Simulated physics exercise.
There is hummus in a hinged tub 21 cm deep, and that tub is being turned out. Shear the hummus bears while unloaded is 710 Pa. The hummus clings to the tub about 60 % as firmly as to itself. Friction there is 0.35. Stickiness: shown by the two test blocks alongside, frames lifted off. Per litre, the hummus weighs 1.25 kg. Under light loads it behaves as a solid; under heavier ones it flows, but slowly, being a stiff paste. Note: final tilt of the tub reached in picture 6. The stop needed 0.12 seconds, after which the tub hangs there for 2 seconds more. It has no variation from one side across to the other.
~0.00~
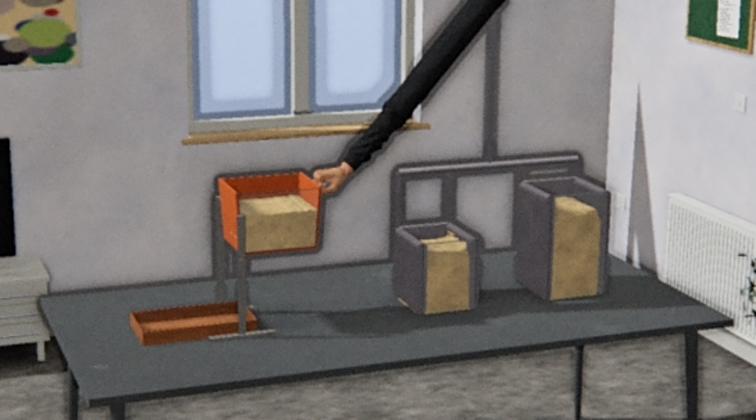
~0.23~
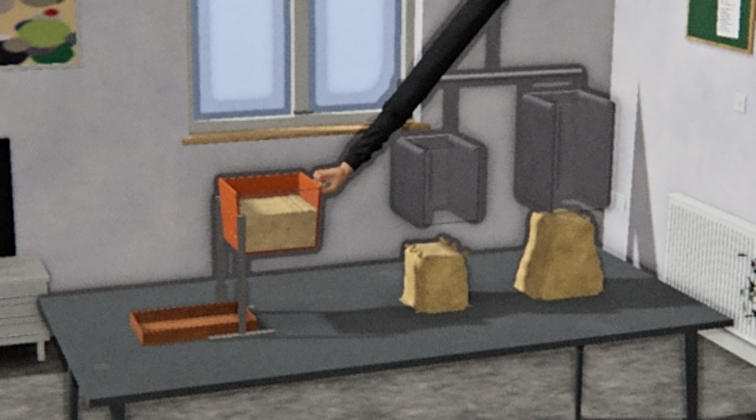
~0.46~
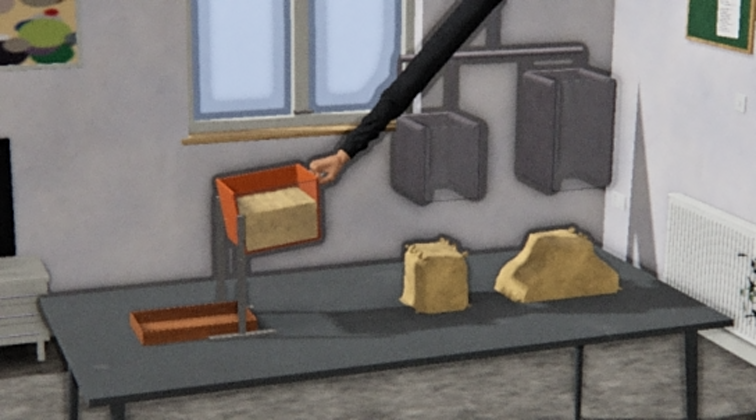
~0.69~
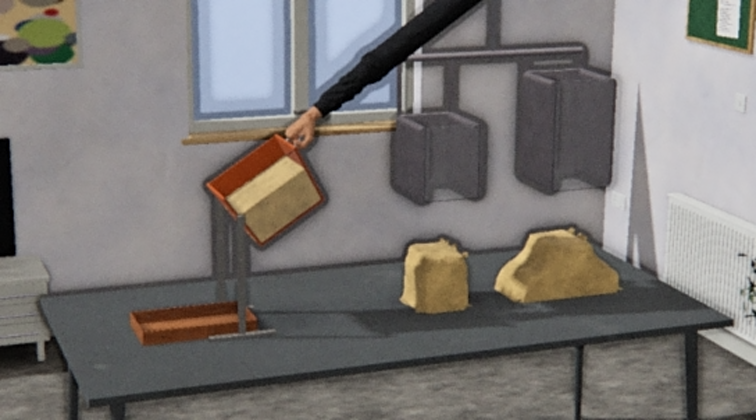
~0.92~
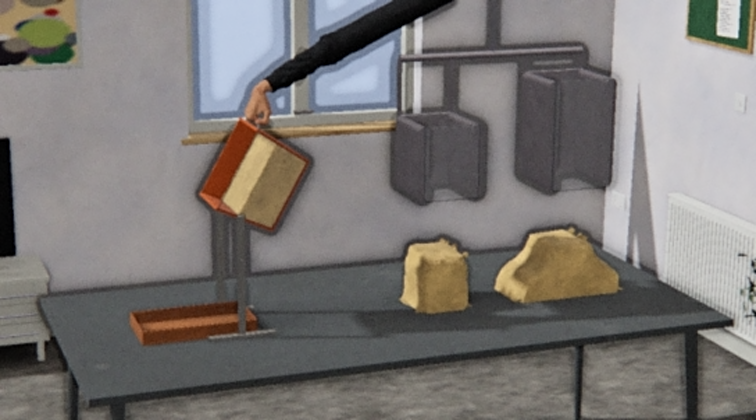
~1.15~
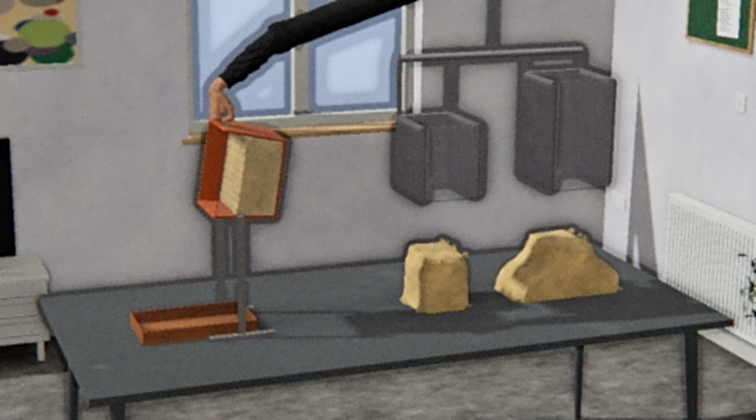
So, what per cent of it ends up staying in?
Expect roughly 100 %.
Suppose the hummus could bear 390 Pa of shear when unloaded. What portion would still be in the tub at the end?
55 %.
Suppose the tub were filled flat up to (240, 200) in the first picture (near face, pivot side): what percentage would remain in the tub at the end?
Then roughly 55 %.
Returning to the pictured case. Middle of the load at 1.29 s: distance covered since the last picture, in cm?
Roughly 2 cm.
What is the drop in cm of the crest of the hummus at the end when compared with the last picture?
Roughly 4 cm.
After 1.29 s, the tub is at 81 degrees and holds 100 %.
After 1.46 s, the tub is at 81 degrees and holds 100 %.
After 1.63 s, the tub is at 81 degrees and holds 100 %.
After 1.80 s, the tub is at 81 degrees and holds 100 %.
After 3.15 s, the tub is at 81 degrees and holds 100 %.
